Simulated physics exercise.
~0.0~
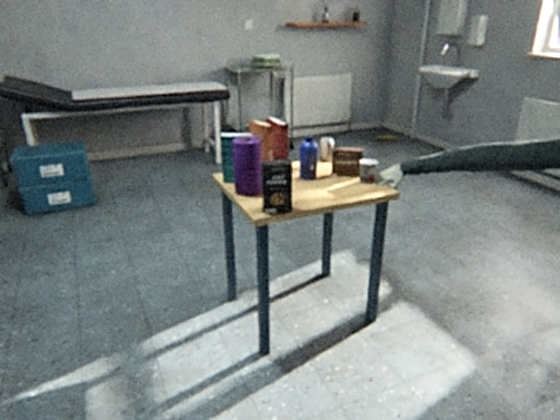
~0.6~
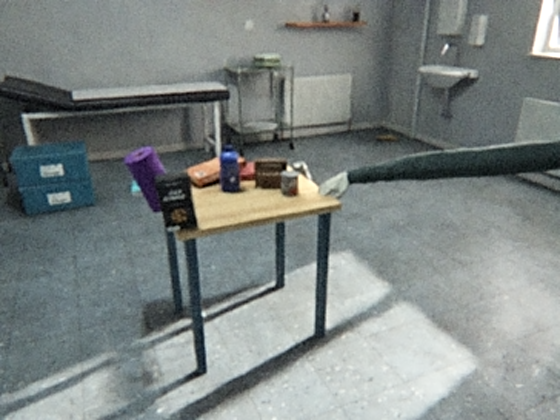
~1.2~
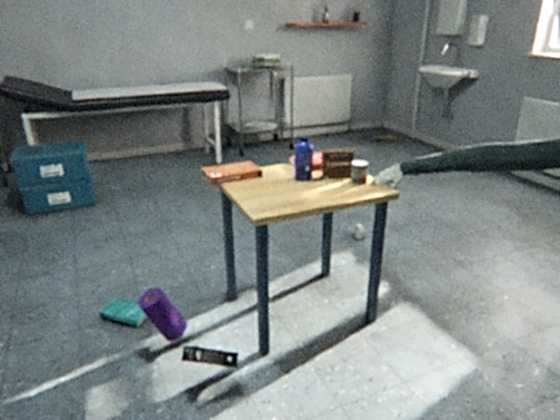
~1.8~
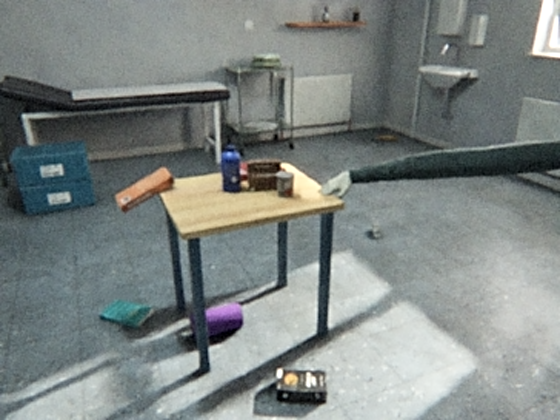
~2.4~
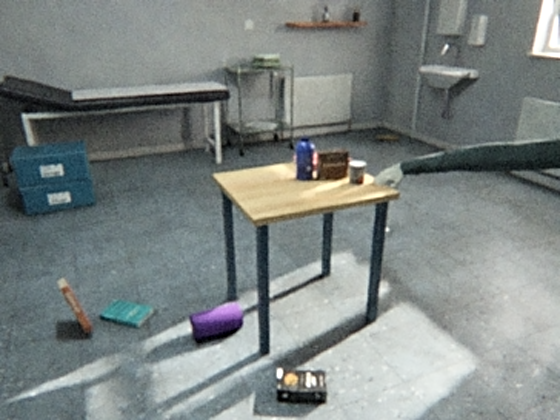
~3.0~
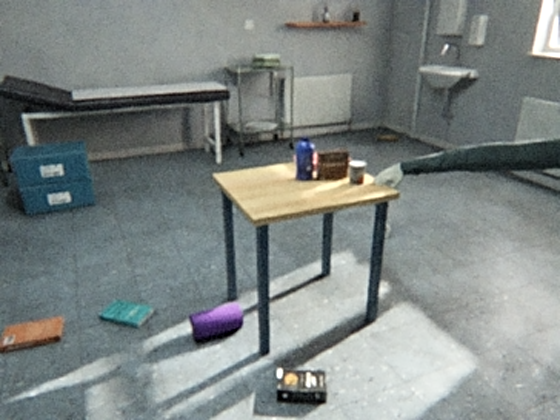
A small wooden-topped table with dark legs stands in a grey clinic-like room, seen from a fixed, slightly raised view, with an examination couch and blue boxes behind. A dark arm reaches from the right to its edge, and purple, black, turquoise, orange, blue and brown items crowd the top. The table shifts left, and the purple roll and black packet slip towards its left side. It moves right, leaving them and the turquoise book on the floor. It shifts left again as the orange book tips off the edge, then right. Finally the orange book lies flat on the floor at left, while the blue bottle and brown packet remain standing on the table.
